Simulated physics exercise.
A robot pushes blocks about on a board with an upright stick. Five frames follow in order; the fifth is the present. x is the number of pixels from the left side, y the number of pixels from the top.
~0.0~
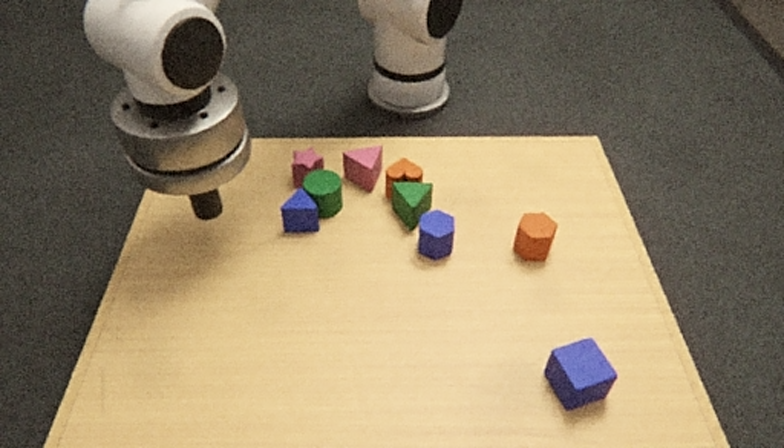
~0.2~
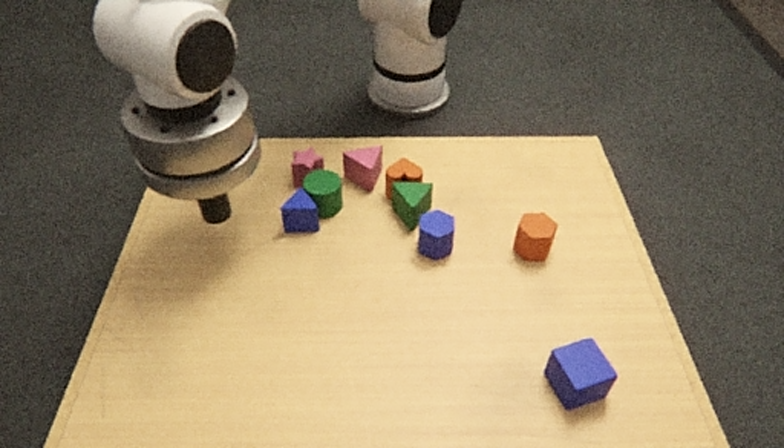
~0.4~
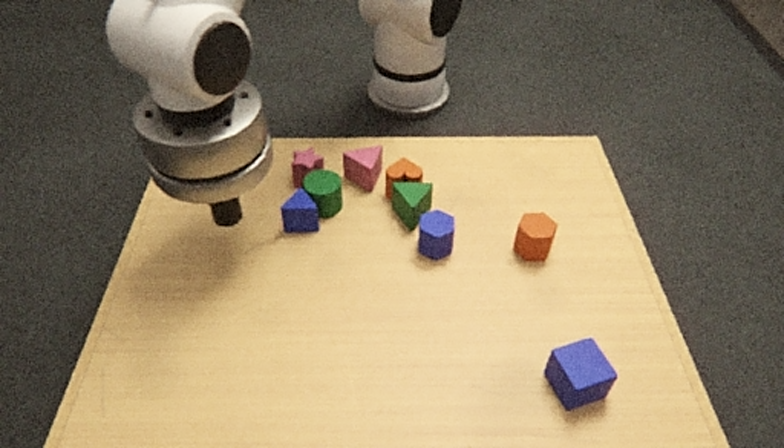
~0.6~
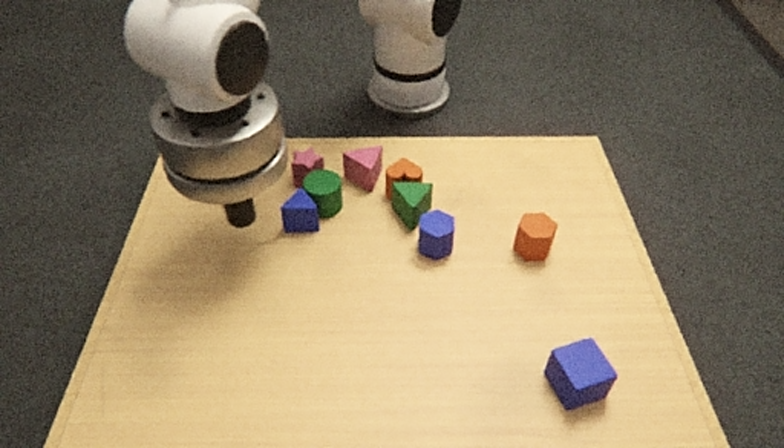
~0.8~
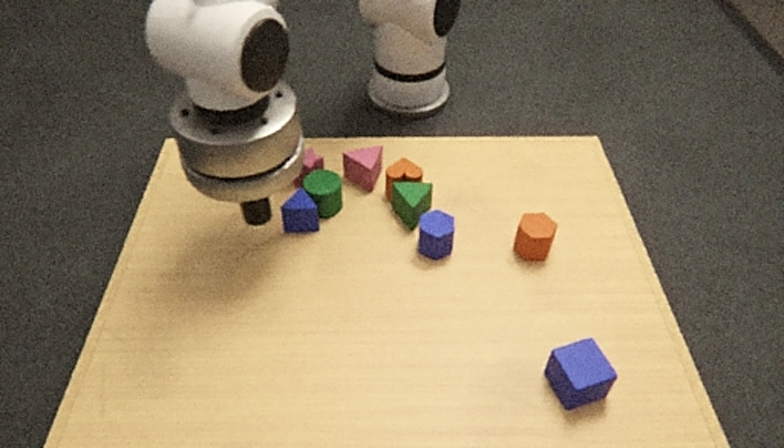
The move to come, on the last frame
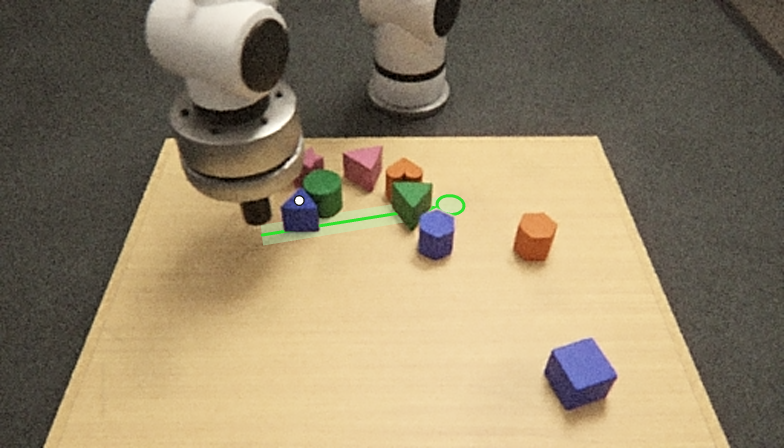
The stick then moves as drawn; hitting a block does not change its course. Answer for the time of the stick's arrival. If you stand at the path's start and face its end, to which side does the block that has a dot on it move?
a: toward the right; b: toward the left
Letter b.
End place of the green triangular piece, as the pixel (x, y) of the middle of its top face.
At roughly (484, 182).
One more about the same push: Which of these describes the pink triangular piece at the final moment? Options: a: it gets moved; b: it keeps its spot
Answer: B.
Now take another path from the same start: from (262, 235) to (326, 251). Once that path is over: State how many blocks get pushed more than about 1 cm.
The push will move one block.
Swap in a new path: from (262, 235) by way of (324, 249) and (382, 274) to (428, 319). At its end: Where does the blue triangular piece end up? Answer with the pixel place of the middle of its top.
I'd guess (322, 203).
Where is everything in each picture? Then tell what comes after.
In the first picture, tip of the stick at (209, 212), middles of tops, blue triangular piece at (299, 201), green disc at (322, 181), pink triangular piece at (365, 155), orange heart at (404, 168), green triangular piece at (413, 191).
In the second picture, stick at (218, 215), nothing pushed.
In the third picture, stick at (229, 218), nothing pushed.
In the fourth picture, stick at (242, 219), nothing pushed.
In the fifth picture, stick at (258, 217), blue triangular piece at (299, 201), green disc at (322, 181), pink triangular piece at (365, 155), orange heart at (404, 168), green triangular piece at (413, 191).
The line goes from (262, 235) directly to (451, 205); the dot is on the blue triangular piece.
What follows on the original path. One third of the way, stick at (326, 207); blue triangular piece at (352, 196), turned 60° anticlockwise; green disc at (336, 176).
Two thirds of the way, stick at (391, 197); blue triangular piece at (412, 181), turned 65° anticlockwise; green disc at (336, 176); orange heart at (411, 163), turned 35° anticlockwise; green triangular piece at (436, 185), turned 50° clockwise.
At the end, stick at (453, 187); blue triangular piece at (464, 166), turned 75° anticlockwise; green disc at (336, 176); pink triangular piece unmoved; orange heart at (411, 162), turned 35° anticlockwise; green triangular piece at (484, 182), turned 60° clockwise.
